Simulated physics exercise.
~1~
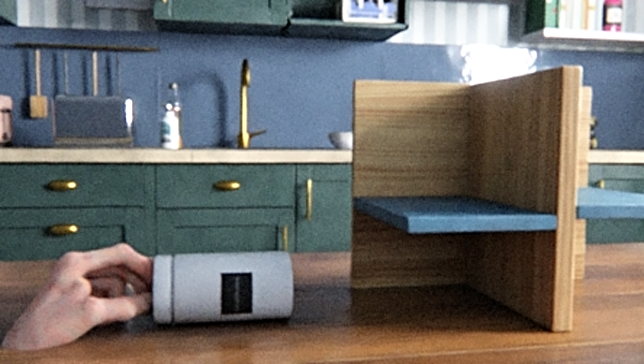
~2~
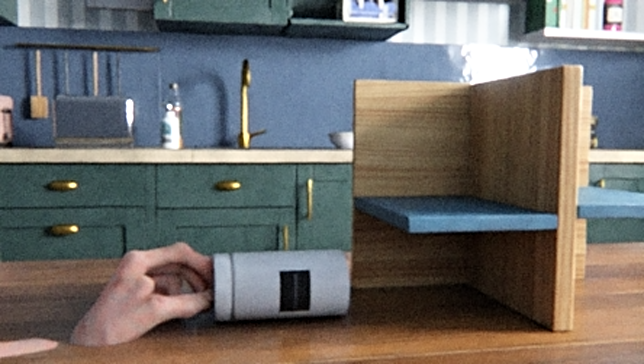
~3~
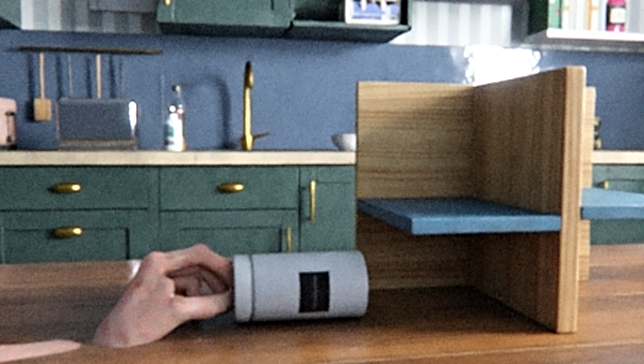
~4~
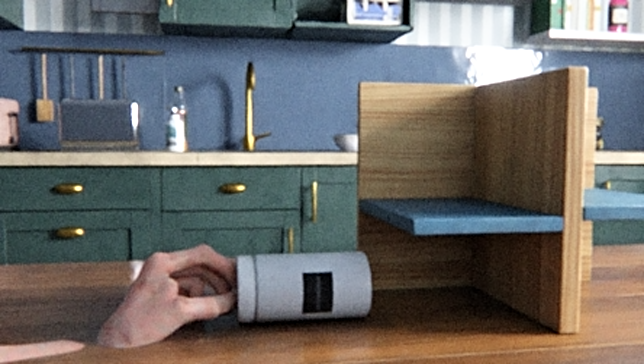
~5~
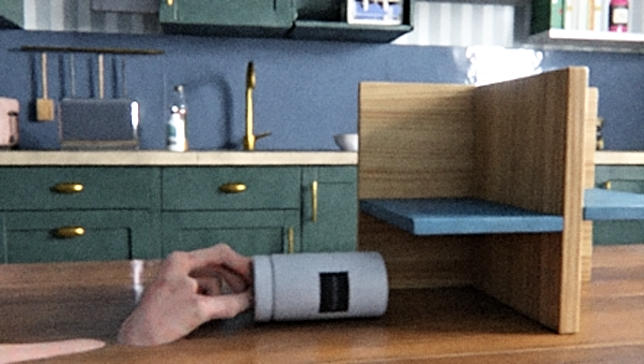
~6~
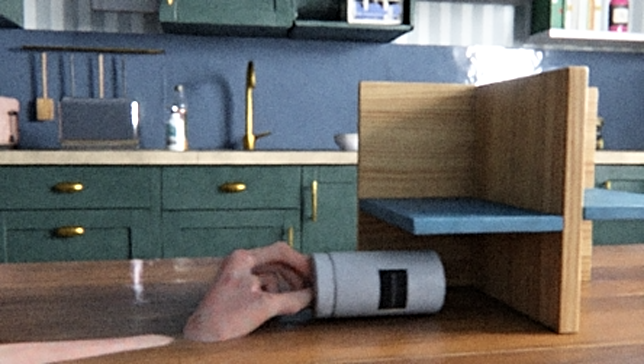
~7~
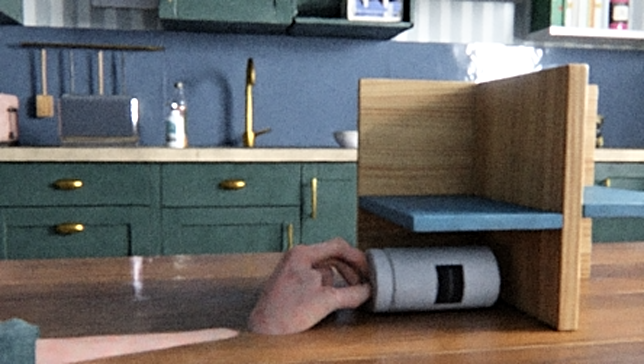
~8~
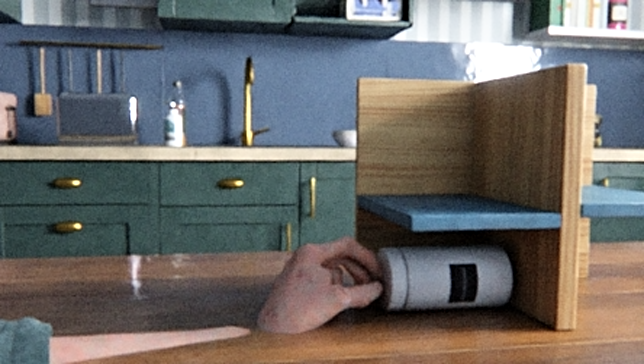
In a kitchen with green cabinets, a hand slowly pushed a pale jar lying on its side to the right across a wooden table, sliding it beneath the blue ledge of a wooden shelf, where it fitted with the hand still at its end.
